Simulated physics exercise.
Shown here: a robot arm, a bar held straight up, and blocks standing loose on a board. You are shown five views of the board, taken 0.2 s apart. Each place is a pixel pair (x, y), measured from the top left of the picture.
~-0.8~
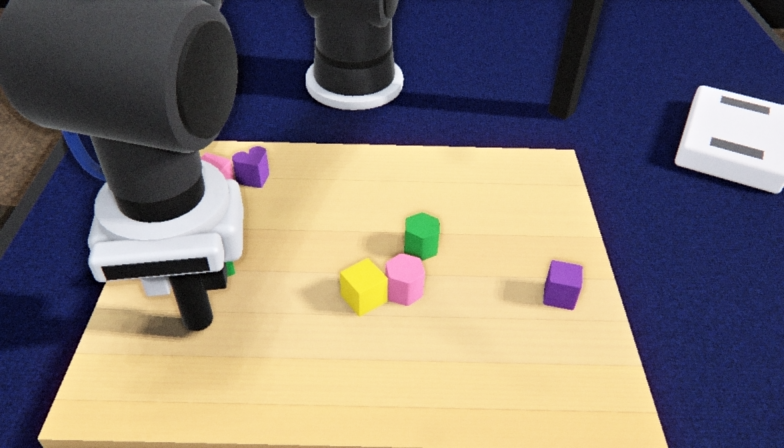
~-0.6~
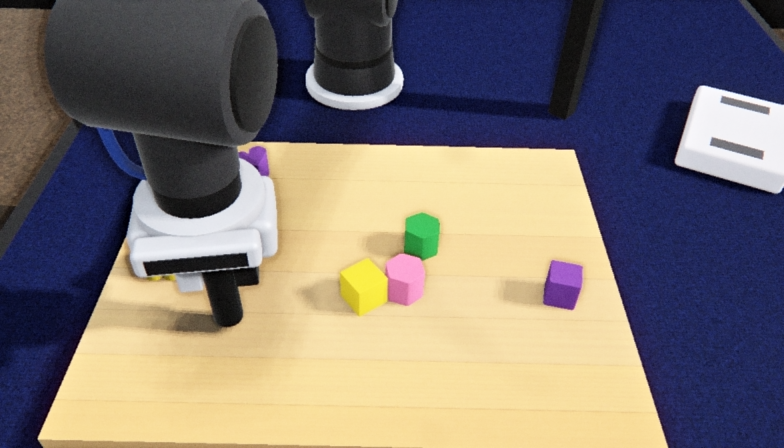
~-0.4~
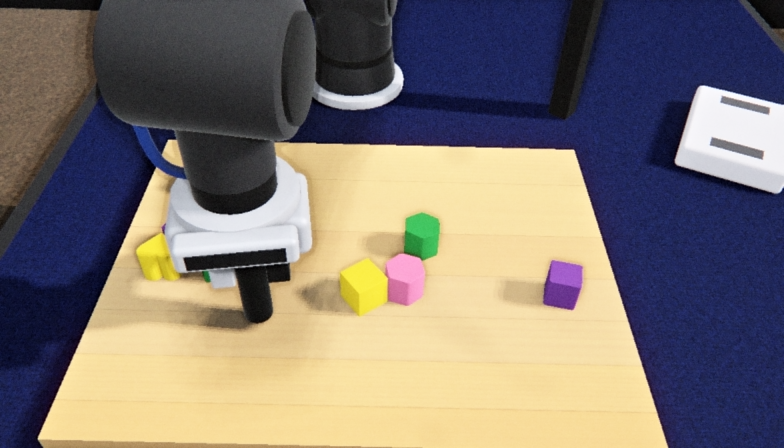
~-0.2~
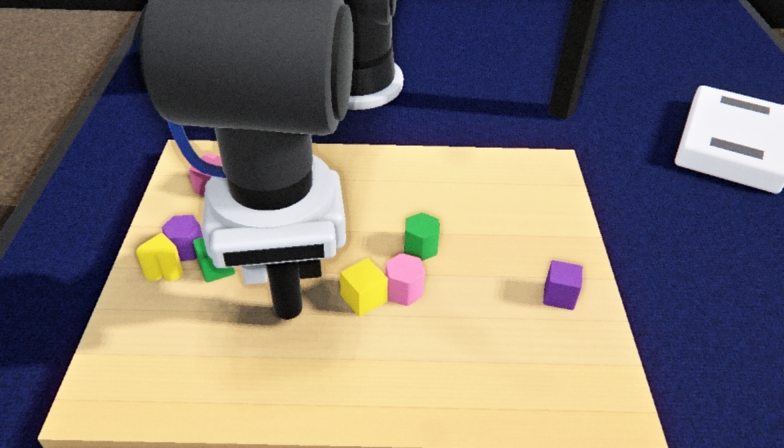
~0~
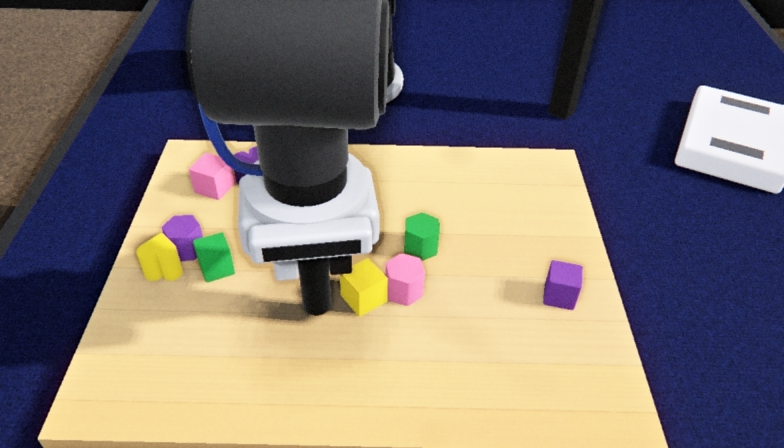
Robot arm sliding an upright black bar rightward across a wooden board, passing in front of colourful blocks that stay still.
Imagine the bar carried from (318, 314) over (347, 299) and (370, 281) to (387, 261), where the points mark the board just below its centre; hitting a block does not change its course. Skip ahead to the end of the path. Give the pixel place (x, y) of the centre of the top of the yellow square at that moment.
So, by the moment the path ends, you'll find the top centre of the yellow square at (412, 252).
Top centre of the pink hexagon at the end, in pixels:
The centre of its top will be at (444, 266).
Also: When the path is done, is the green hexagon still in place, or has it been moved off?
Its place stays the same.
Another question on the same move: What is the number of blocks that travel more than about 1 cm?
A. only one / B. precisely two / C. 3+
It's B.
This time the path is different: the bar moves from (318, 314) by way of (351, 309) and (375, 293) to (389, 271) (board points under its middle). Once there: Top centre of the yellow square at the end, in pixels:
The top centre is at (420, 248).
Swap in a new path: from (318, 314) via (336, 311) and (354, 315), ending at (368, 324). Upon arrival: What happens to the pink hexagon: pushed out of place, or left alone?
It gets moved.
What follows on the original path. Halfway along, bar (359, 282); yellow square (391, 265), turned 35° clockwise; pink hexagon (427, 266).
At the end, bar (388, 253); yellow square (412, 252), turned 65° clockwise; pink hexagon (444, 266), turned 30° clockwise; green hexagon unmoved.
